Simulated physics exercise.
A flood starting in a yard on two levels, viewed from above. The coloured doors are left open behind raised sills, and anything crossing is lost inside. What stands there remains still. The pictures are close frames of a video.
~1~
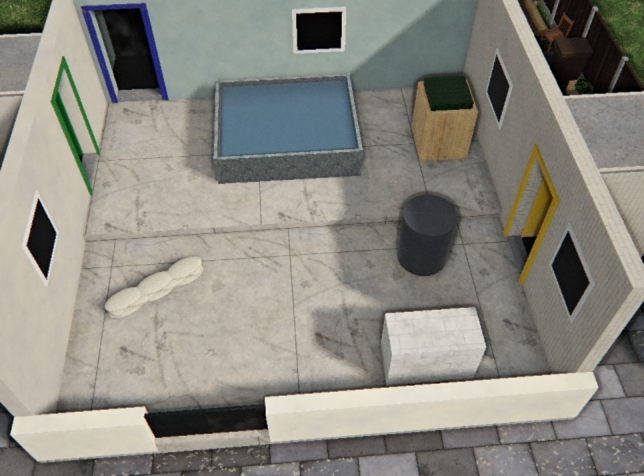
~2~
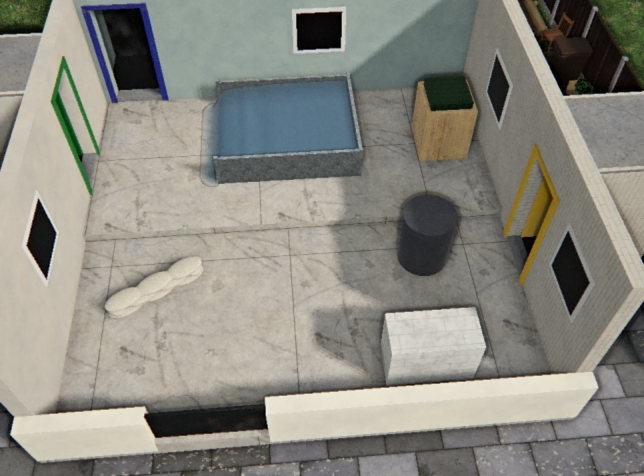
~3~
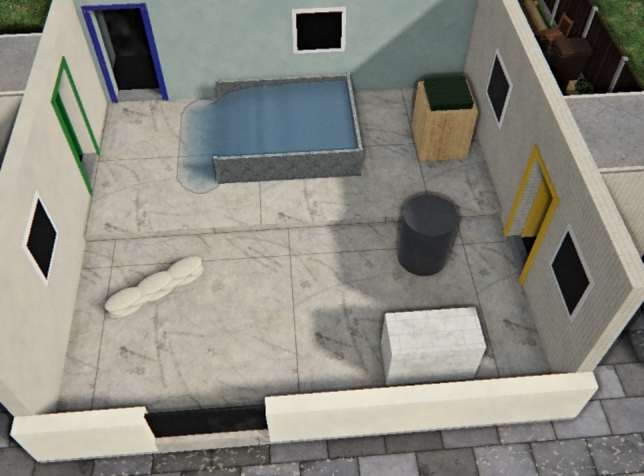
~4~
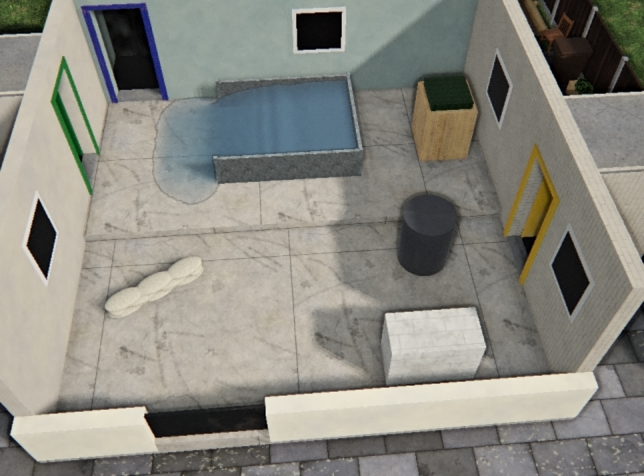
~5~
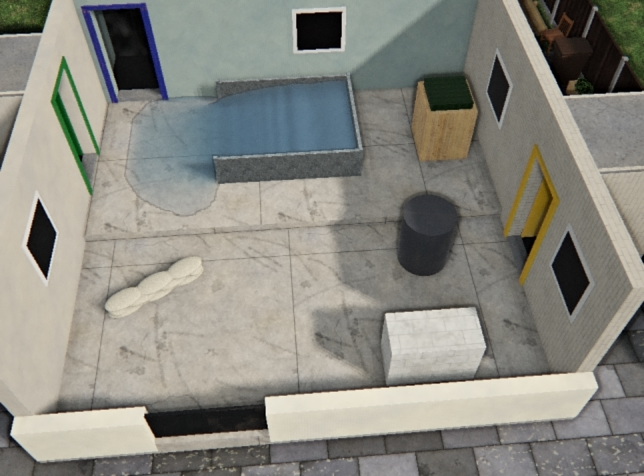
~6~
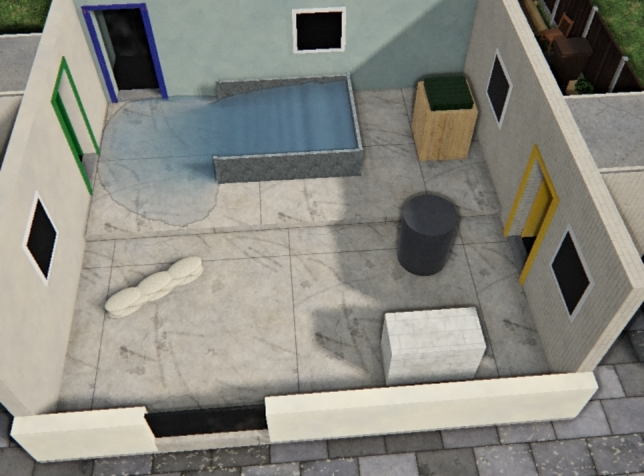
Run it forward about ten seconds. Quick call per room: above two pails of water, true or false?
Green door: True; yellow door: False; blue door: True.
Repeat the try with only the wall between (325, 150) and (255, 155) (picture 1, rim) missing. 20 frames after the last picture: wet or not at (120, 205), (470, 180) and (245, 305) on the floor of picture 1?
Bone-dry, bone-dry, submerged.
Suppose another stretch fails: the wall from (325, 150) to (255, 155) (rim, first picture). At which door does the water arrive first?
That's the yellow one.
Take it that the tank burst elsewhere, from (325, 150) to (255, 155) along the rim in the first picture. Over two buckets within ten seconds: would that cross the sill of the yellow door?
The yellow door goes past it.
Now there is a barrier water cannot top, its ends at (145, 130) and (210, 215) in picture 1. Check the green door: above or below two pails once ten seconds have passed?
Result - the green one remains within bounds.
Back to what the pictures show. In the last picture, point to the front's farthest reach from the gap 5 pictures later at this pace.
I'd say near (85, 251).
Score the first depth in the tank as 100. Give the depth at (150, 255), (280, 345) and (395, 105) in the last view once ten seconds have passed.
Estimated readings in sequence: 20, 6, 2 percent.
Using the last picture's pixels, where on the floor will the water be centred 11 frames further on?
My pick is pixel (209, 145).
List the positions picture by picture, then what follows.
In the first picture, still water in the tank at (286, 117).
In the second picture, water pours out at (221, 135) and has run to (215, 185).
In the third picture, the front is at (197, 103), out from the gap at (221, 137).
In the fourth picture, water pours out at (221, 137) and has run to (182, 100).
In the fifth picture, the front is at (155, 102), out from the gap at (221, 138).
In the sixth picture, the front is at (114, 119), out from the gap at (221, 138).
A moment on, water covers 20 % of the floor; the green door over two buckets in, the yellow door not reached, the blue door wet at the sill, nothing in.
Next, water covers 20 % of the floor; the green door far over two buckets in, the yellow door not reached, the blue door over two buckets in.
Then, water covers 30 % of the floor; the green door far over two buckets in, the yellow door not reached, the blue door far over two buckets in.
Later, water covers 55 % of the floor; the green door far over two buckets in, the yellow door not reached, the blue door far over two buckets in.
In the end, water covers 80 % of the floor; the green door far over two buckets in, the yellow door under two buckets in, the blue door far over two buckets in.
